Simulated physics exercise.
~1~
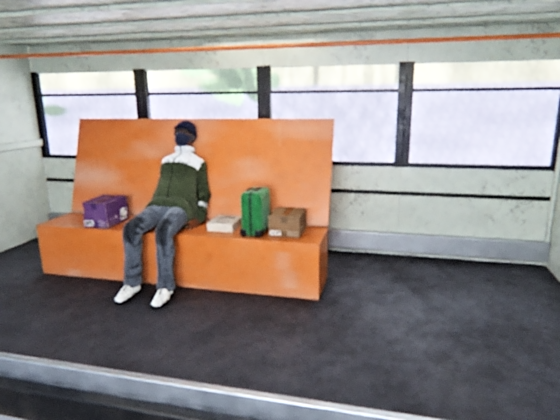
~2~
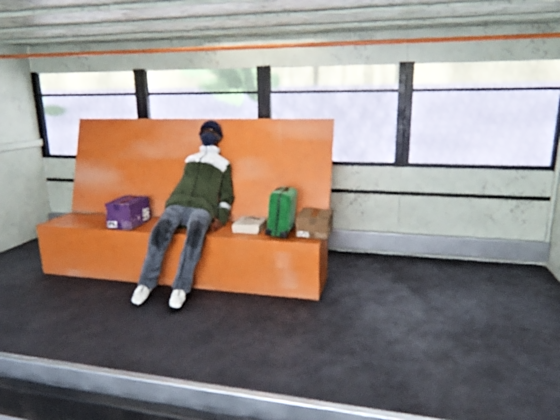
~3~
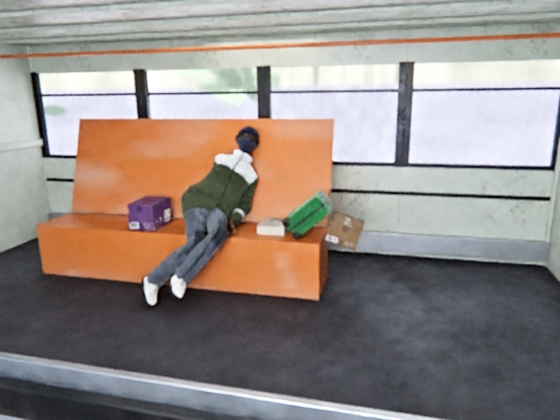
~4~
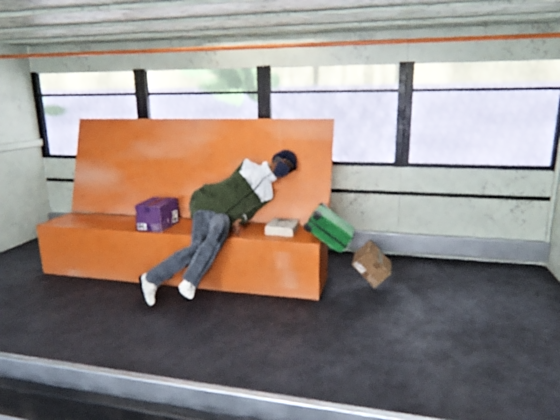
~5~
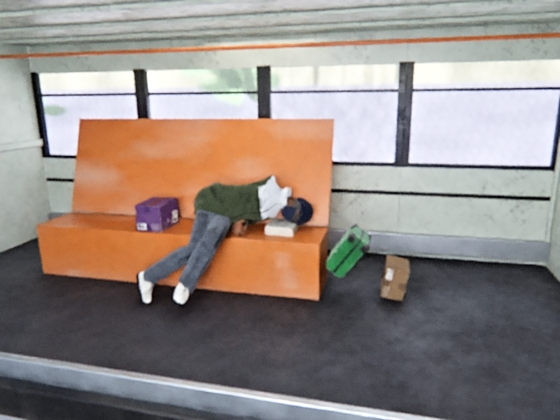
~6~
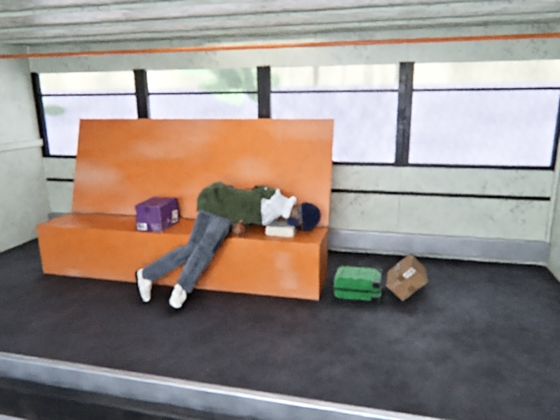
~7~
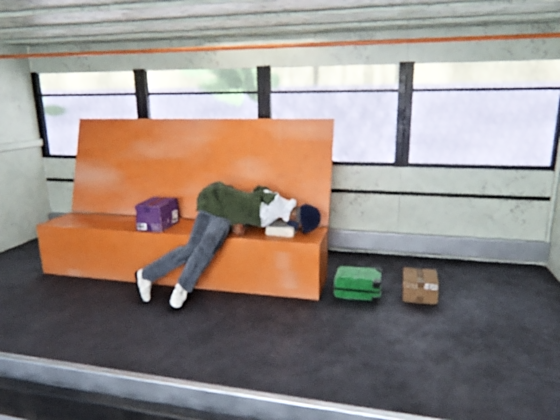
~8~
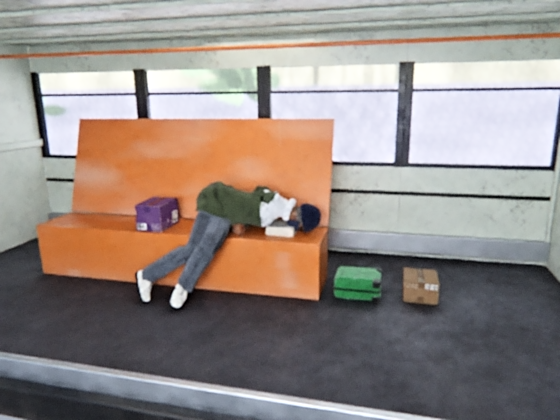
A bright orange bench stands against the windowed side of a tram interior, seen from the front by a still camera, with a person in a green and white jacket and dark cap slumped on it. A purple box sits to the left, and a white folder, a green case and a brown carton to the right. Everything slides right as the person tips sideways, arms limp. The carton and then the case topple off the bench's right end and tumble onto the dark floor. The person ends lying across the seat, head near the folder, feet hanging down, while the purple box stays upright.
